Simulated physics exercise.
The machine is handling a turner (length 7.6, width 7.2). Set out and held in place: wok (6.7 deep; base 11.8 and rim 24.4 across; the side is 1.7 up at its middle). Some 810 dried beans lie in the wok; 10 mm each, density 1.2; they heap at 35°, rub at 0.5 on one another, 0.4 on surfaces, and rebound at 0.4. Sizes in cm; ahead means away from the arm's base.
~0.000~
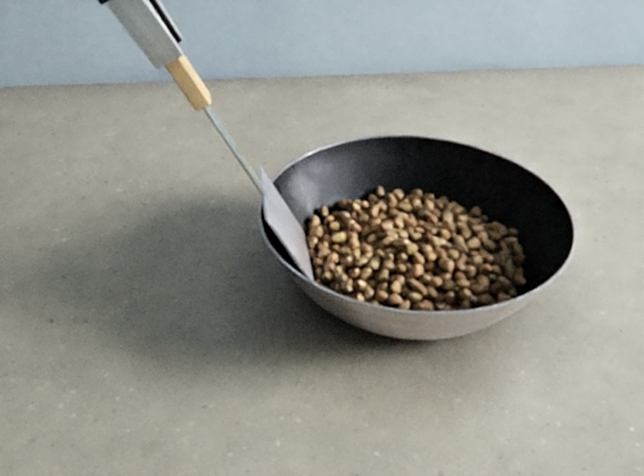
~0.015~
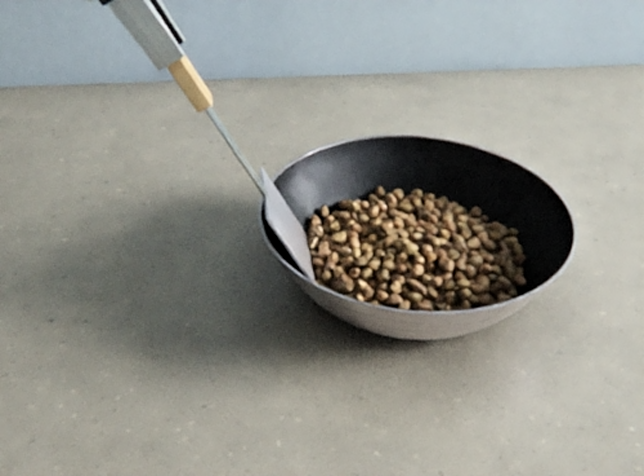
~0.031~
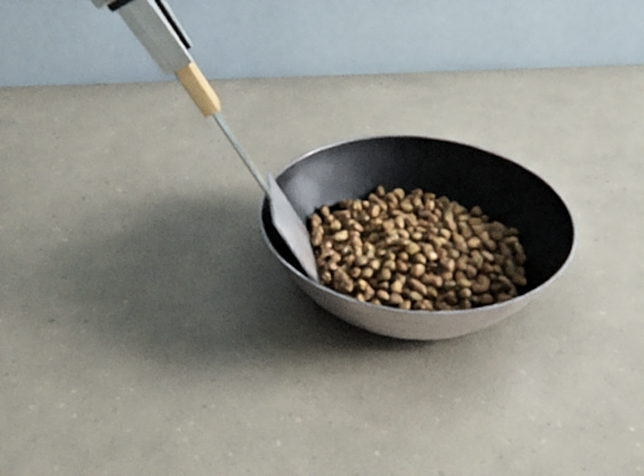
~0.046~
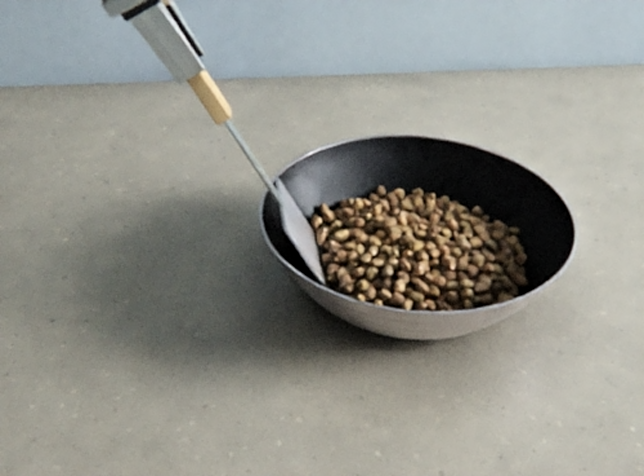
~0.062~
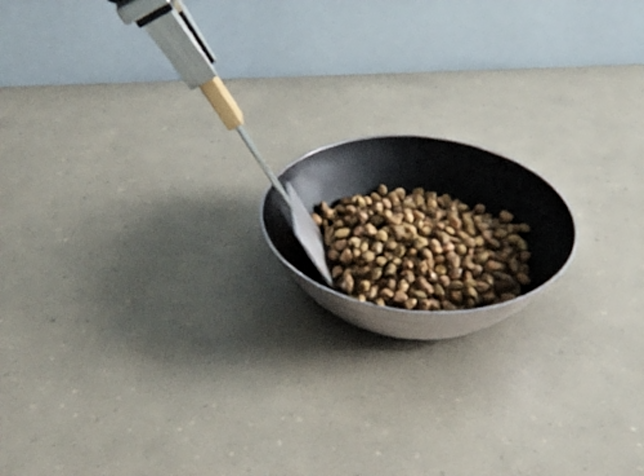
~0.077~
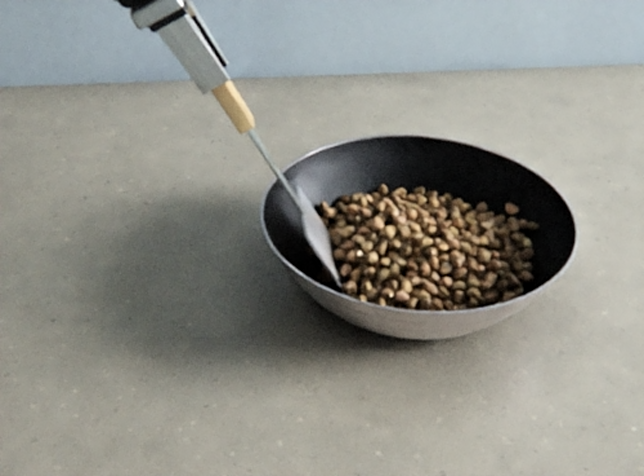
Robot arm holding a turner at the left inside edge of a dark wok, slowly pushing heaped brown beans slightly right.
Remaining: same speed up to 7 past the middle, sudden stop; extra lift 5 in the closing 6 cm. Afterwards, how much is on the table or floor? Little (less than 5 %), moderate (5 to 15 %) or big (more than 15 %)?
Answer: Moderate; 5 to 15 % of the dried beans finish on the table or floor.
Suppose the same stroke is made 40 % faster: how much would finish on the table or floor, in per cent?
It would be near 20 per cent.
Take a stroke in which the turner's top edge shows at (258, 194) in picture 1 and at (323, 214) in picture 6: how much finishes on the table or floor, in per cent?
About 20 per cent.
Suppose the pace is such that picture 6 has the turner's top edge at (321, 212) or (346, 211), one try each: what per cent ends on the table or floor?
About 20 and 25 per cent.
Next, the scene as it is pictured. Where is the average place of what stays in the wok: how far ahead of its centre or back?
About 4.0 cm ahead.
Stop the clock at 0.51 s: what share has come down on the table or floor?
Roughly 8 per cent.
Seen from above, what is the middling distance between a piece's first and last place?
Roughly 3 cm.
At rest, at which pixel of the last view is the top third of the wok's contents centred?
At about (507, 226).
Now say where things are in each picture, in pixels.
The first frame shows turner top edge at (263, 191), sloping 62°; upper third of the load around (415, 250), from x 310 to 520, top at y 195; 809 in the wok.
The second frame shows turner top edge at (264, 192), sloping 62°; upper third of the load around (415, 250), from x 310 to 520, top at y 195.
The third frame shows turner top edge at (271, 196), sloping 62°; upper third of the load around (414, 250), from x 315 to 520, top at y 195.
The fourth frame shows turner top edge at (281, 202), sloping 62°; upper third of the load around (412, 249), from x 315 to 520, top at y 190.
The fifth frame shows turner top edge at (291, 207), sloping 62°; upper third of the load around (418, 247), from x 315 to 525, top at y 190.
The sixth frame shows turner top edge at (302, 210), sloping 62°; upper third of the load around (424, 244), from x 310 to 530, top at y 190; 809 in the wok.
After 0.17 s, sloping 62°, highest piece 6 above the table; 809 in the wok.
After 0.26 s, sloping 62°, highest piece 8 above the table; 809 in the wok.
After 0.51 s, sloping 62°, highest piece 9 above the table; 735 in the wok, 60 on the table or floor, 14 on the blade or in flight.
After 1.56 s, sloping 62°, highest piece 7 above the table; 733 in the wok, 76 on the table or floor.
At rest, 733 in the wok, 76 on the table or floor. That is 9 % on the table or floor.
